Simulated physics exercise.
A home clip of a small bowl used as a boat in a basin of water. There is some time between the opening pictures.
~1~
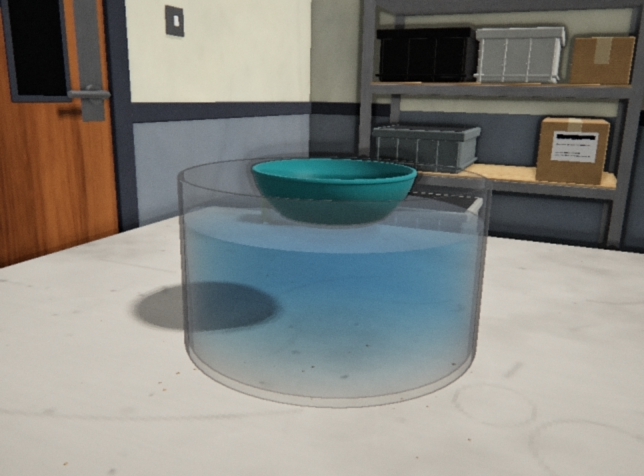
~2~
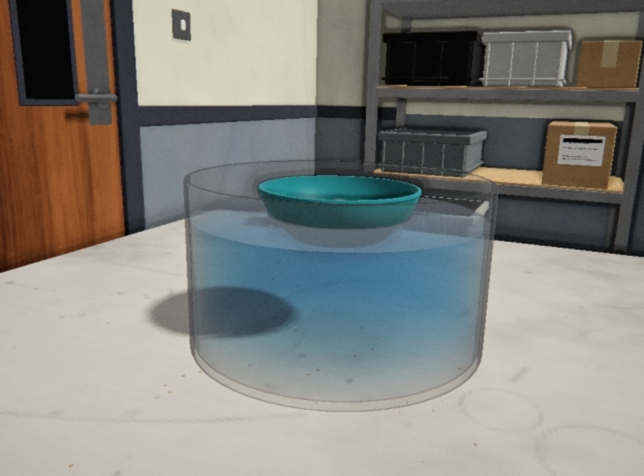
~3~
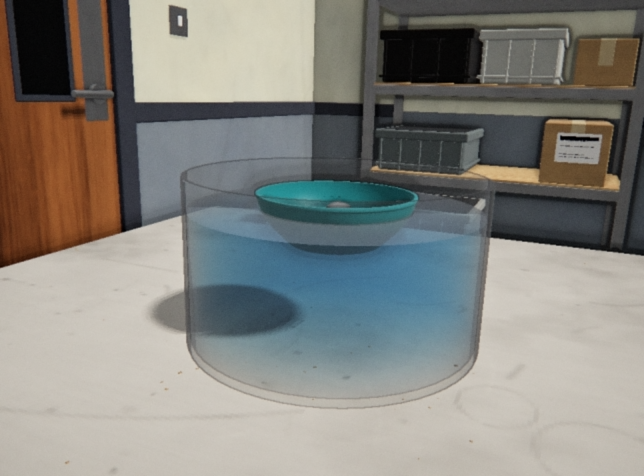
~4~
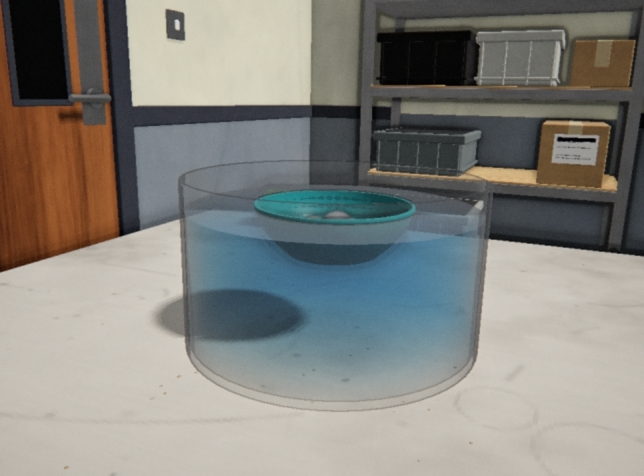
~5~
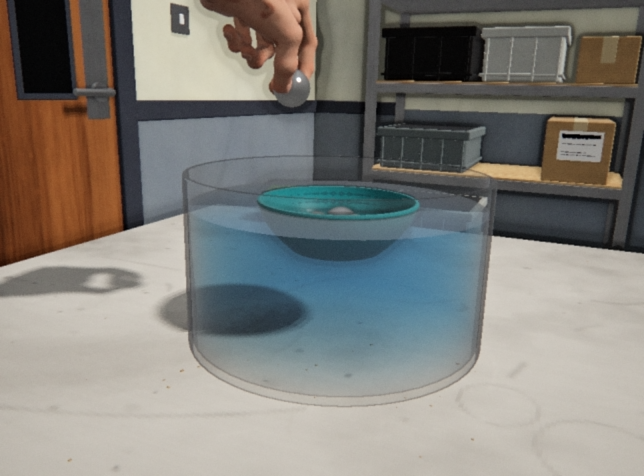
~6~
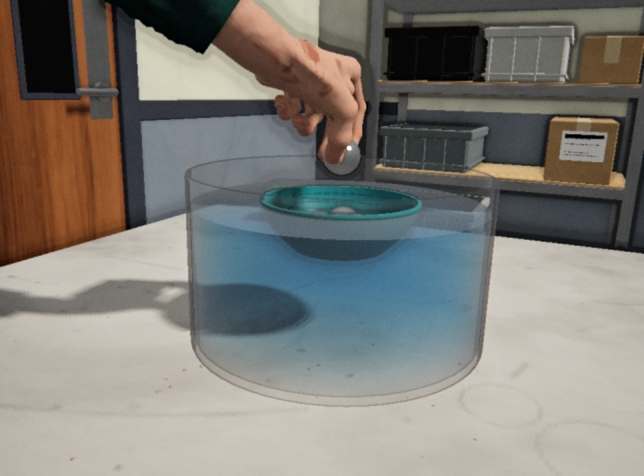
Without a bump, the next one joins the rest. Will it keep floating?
I expect it to go down after that one.
Shortly, the steel ball is in and the small bowl dips.
Then, water pours in over its edge.
At the finish, the small bowl lies on the bottom with its load.
